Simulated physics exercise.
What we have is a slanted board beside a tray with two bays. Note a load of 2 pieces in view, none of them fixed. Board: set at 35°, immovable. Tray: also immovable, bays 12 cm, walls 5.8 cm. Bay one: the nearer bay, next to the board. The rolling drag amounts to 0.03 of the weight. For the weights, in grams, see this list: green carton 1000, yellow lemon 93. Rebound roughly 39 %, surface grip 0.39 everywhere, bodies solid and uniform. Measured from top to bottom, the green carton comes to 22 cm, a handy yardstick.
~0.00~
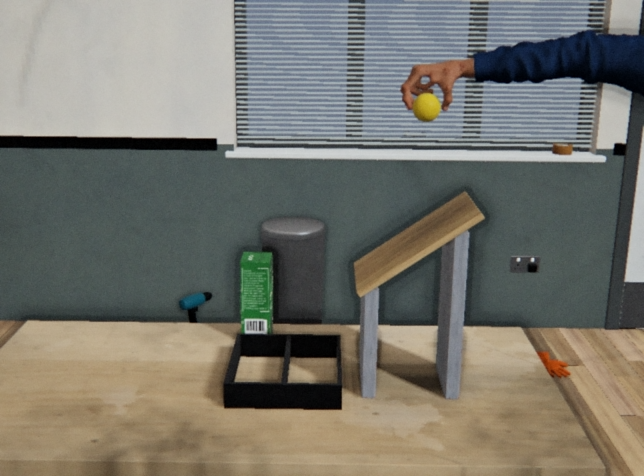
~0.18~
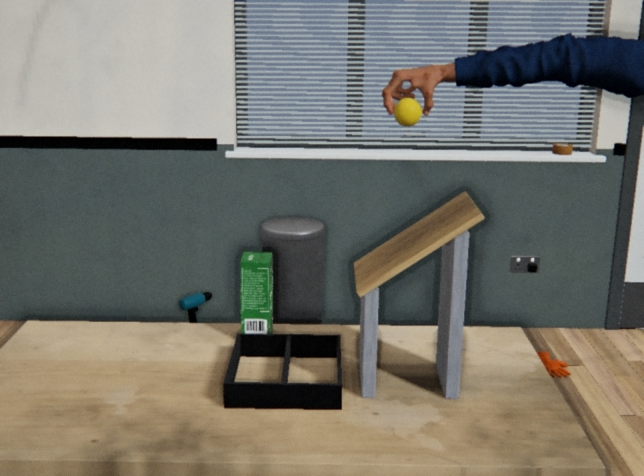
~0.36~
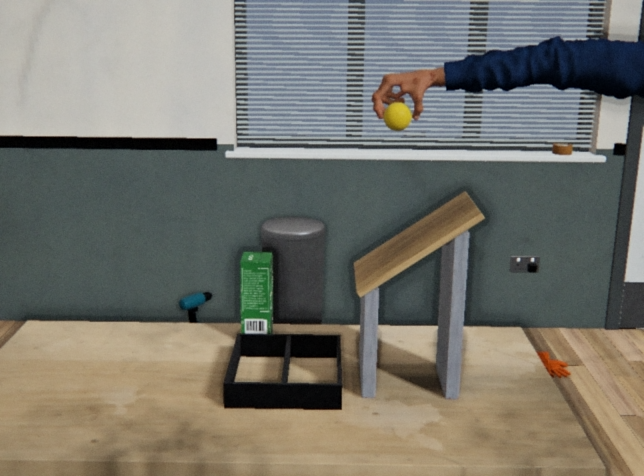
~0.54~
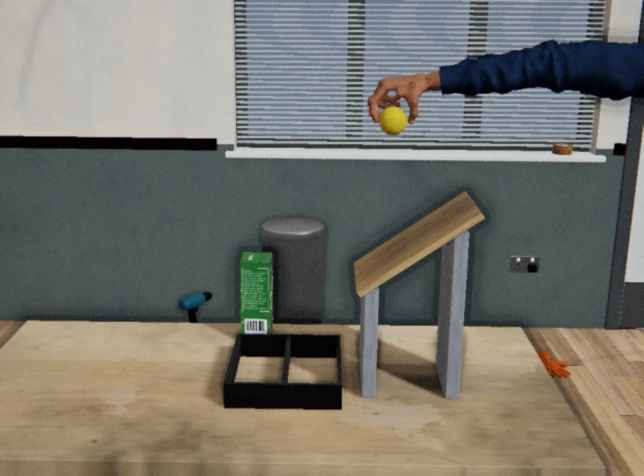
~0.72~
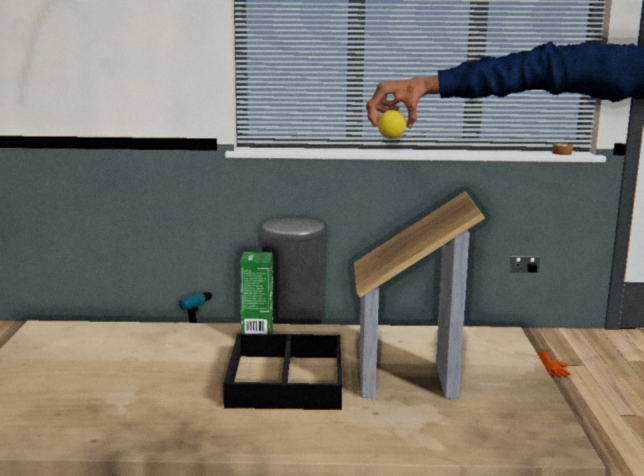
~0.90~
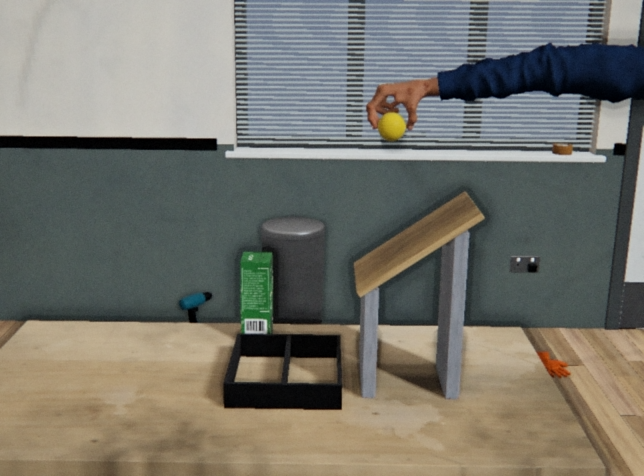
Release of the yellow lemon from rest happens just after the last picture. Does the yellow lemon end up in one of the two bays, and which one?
It is left in the distal bin.
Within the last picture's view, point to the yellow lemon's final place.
It settles at around (254, 369).
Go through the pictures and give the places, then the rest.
In the first frame, 8 cm still to go; yellow lemon (427, 108); green carton (257, 297).
In the second frame, 4 cm still to go; yellow lemon (408, 112); green carton (257, 297).
In the third frame, 2 cm still to go; yellow lemon (398, 117); green carton (257, 297).
In the fourth frame, 1 cm still to go; yellow lemon (393, 121); green carton (257, 297).
Held still over the board; yellow lemon (392, 125); green carton (257, 297), in the fifth frame.
Held still over the board; yellow lemon (392, 127); green carton (257, 297), in the sixth frame.
After 1.20 s, yellow lemon near (389, 219).
After 1.30 s, yellow lemon near (348, 252).
After 1.50 s, it is in the farther bay; yellow lemon near (247, 365).
After 1.70 s, it is in the farther bay; yellow lemon near (265, 369).
At rest (2.5 s), it is in the farther bay; green carton in place, give or take 4 cm. Seen from the same camera at the end, yellow lemon near (254, 369).
